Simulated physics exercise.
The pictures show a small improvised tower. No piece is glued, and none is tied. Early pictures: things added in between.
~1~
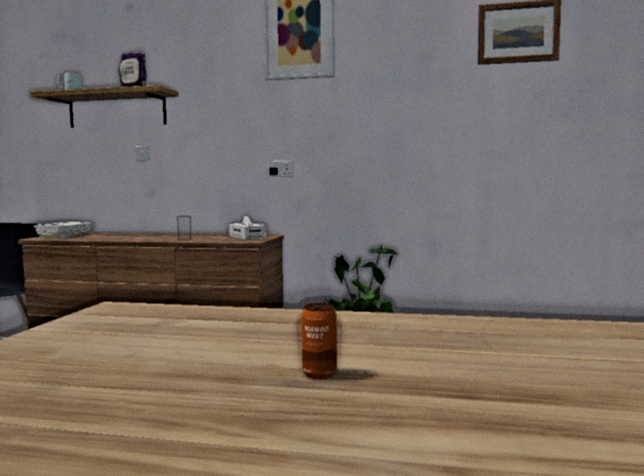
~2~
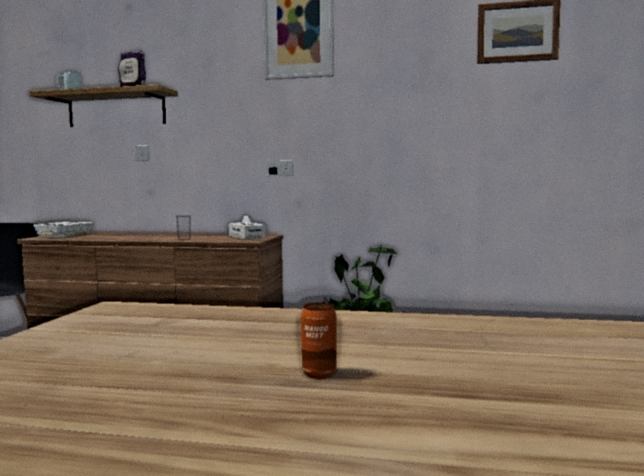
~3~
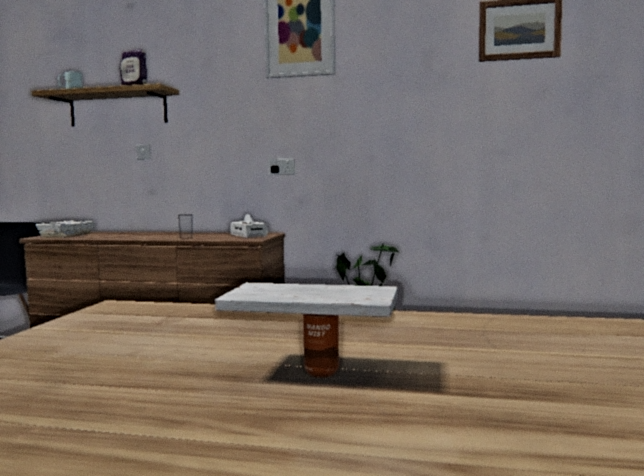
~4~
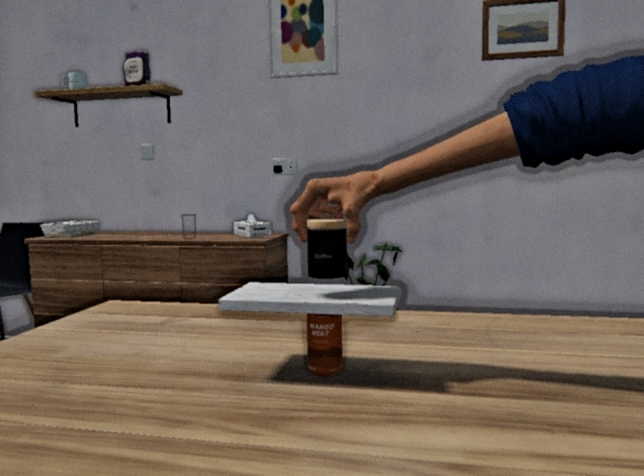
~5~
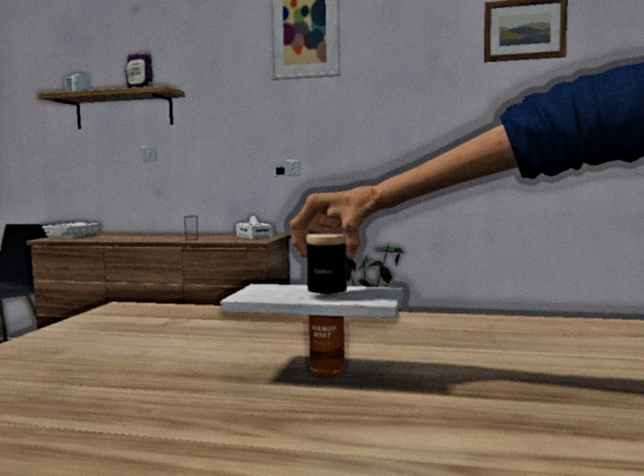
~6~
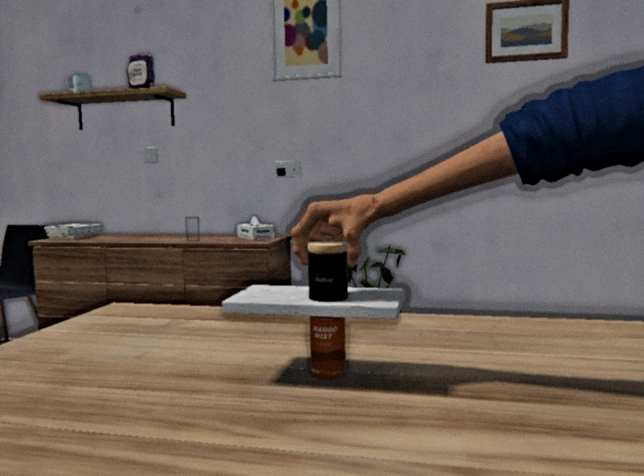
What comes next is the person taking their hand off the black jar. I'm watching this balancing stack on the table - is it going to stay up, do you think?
The stack is secure.
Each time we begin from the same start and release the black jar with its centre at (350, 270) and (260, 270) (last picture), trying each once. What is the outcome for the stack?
Trial 1 - stable; trial 2 - collapsed.
Then, 0.80 s on from there, no change.
Then, 1.70 s on from there, black jar resting near (328, 271).
In the end, all 3 unmoved. At the end, from the last picture's camera, black jar near (328, 271). The stack stays up.
